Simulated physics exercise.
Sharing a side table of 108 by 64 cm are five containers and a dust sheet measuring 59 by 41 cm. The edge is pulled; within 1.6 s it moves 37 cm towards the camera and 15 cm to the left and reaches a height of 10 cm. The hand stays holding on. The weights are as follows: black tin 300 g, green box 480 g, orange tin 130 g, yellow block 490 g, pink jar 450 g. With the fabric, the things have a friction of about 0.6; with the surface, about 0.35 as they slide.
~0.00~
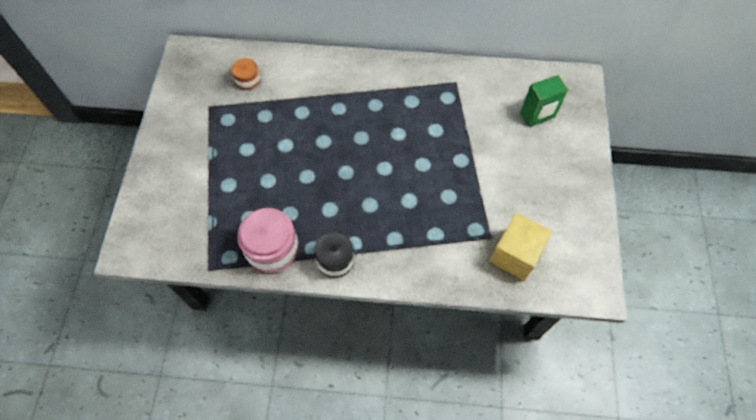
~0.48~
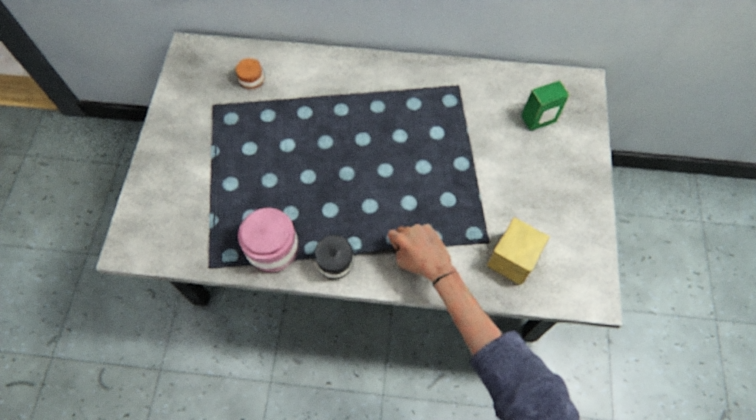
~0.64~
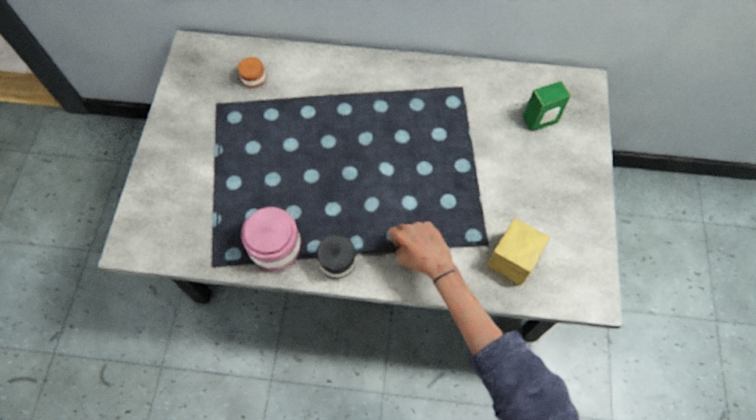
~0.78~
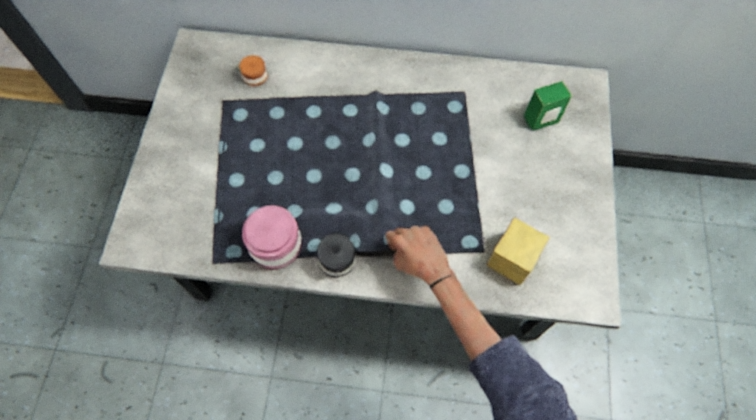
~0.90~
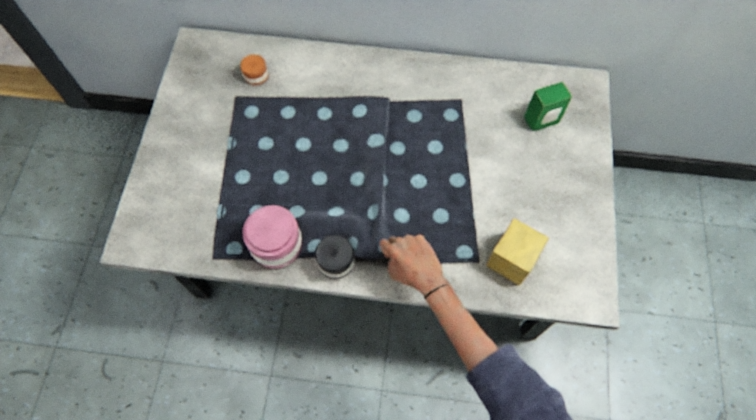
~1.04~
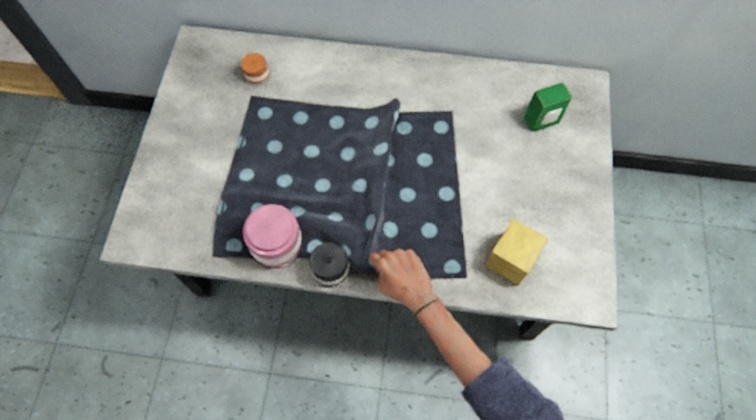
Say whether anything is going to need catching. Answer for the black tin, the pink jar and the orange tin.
In order: Black tin: Overboard. Pink jar: Overboard. Orange tin: Aboard.
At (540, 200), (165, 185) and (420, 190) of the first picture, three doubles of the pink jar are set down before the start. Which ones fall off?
Taking them one by one: Is left on top, then is left on top, then is lost.
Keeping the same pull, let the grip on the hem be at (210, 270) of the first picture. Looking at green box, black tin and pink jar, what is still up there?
In that case: Green box stays on, black tin drops off, pink jar falls off.
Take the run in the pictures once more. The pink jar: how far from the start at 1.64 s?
Estimate: Pink jar displaced by close to 6 cm.
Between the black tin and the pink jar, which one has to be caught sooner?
It's the black one that goes before the other.
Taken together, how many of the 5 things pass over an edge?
2.
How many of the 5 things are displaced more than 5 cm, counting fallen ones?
It adds up to 2.
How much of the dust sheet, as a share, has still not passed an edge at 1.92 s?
Near 25 in a hundred.
After 1.3 s, 90 % of the dust sheet is still over the top; black tin 8 cm off its start, pink jar 2 cm off its start.
After 1.6 s, 65 % of the dust sheet is still over the top; black tin over the edge, pink jar 6 cm off its start.
After 1.9 s, 25 % of the dust sheet is still over the top; black tin over the edge, pink jar 13 cm off its start at (279, 288).
After 2.2 s, 0 % of the dust sheet is still over the top; pink jar over the edge, black tin over the edge.
After 3.8 s, 0 % of the dust sheet is still over the top; pink jar over the edge, black tin over the edge, orange tin 0 cm off its start at (254, 63).
